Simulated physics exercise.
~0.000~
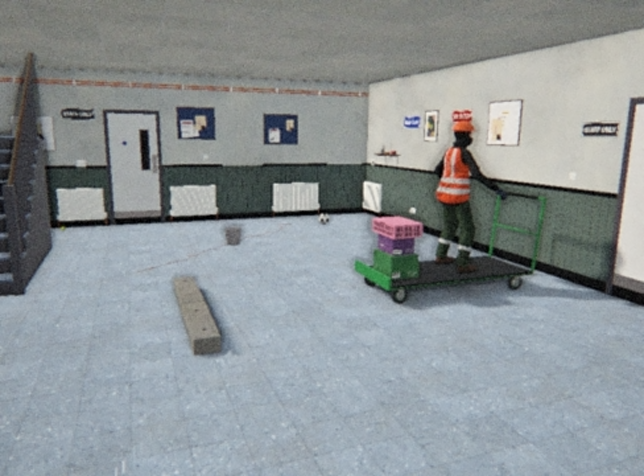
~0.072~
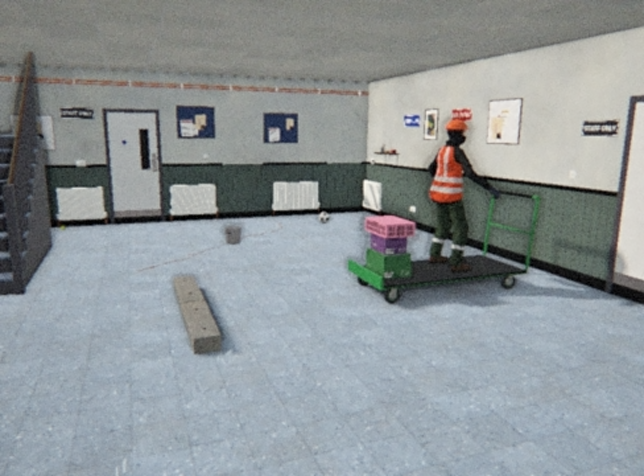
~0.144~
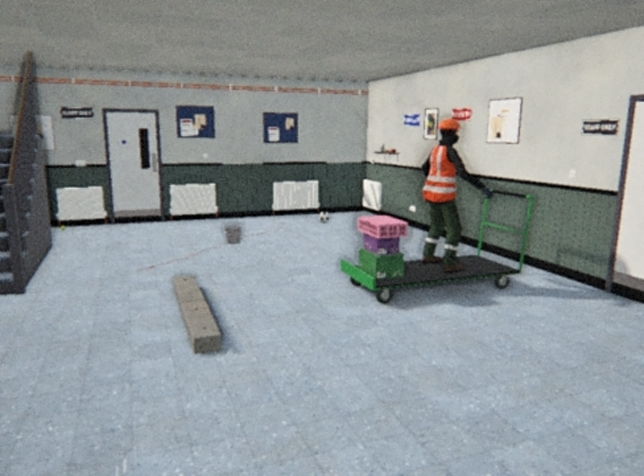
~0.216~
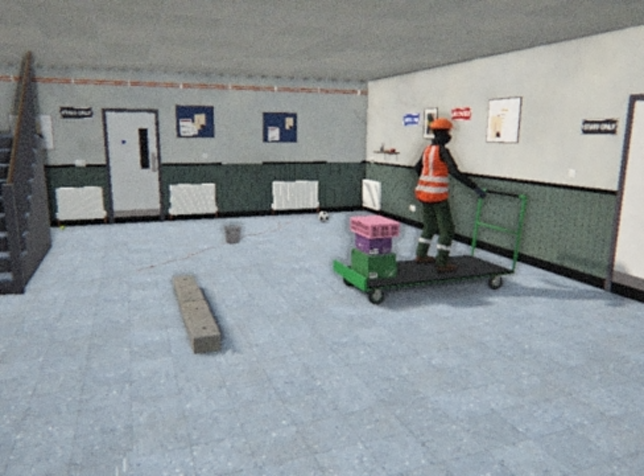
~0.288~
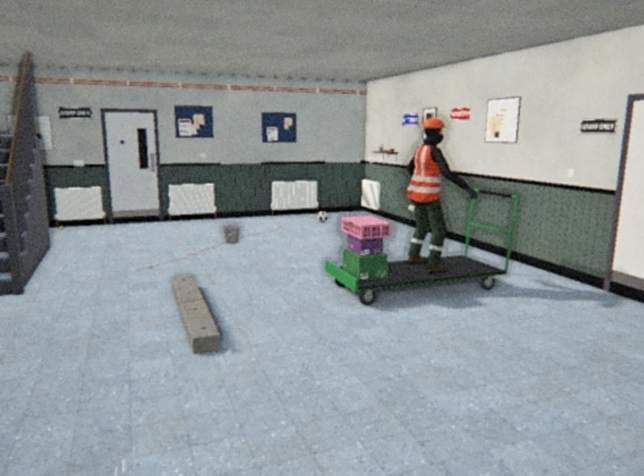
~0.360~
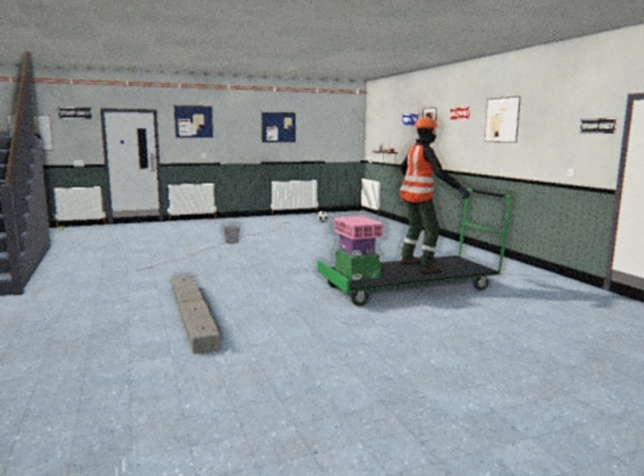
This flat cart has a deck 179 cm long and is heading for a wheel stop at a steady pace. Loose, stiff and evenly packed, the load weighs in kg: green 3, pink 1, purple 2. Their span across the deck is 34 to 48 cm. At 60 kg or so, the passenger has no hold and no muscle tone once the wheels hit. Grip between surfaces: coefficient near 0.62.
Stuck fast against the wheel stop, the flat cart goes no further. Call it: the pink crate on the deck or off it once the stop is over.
On.
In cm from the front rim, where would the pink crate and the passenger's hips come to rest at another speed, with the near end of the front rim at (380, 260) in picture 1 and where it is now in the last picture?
Then pink 140 past, hips 20 past.
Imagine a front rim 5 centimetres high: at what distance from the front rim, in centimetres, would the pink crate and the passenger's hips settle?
So the pink one ends 10 cm short of the rim, and the hips end 50 cm short of it.
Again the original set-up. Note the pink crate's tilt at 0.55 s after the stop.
It leans roughly 0°.
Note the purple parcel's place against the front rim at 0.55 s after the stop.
Behind the rim, near 15 cm.
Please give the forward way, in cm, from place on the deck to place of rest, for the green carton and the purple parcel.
Green 10, purple 10; both in cm.
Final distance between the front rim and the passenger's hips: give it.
Around 50 cm back from the rim.
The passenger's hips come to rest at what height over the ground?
Some 30 cm up.
After 1.50 s the deck stops.
After 2.05 s the pink crate is 15 cm behind the rim, tilted 0°, near (208, 238) in the last picture's view.
After 2.50 s the pink crate is 15 cm behind the rim, tilted 0°, near (208, 238) in the last picture's view.
Final state at 2.7 s, nothing is past the rim; behind it, green carton, pink crate, purple parcel and the passenger's hips.
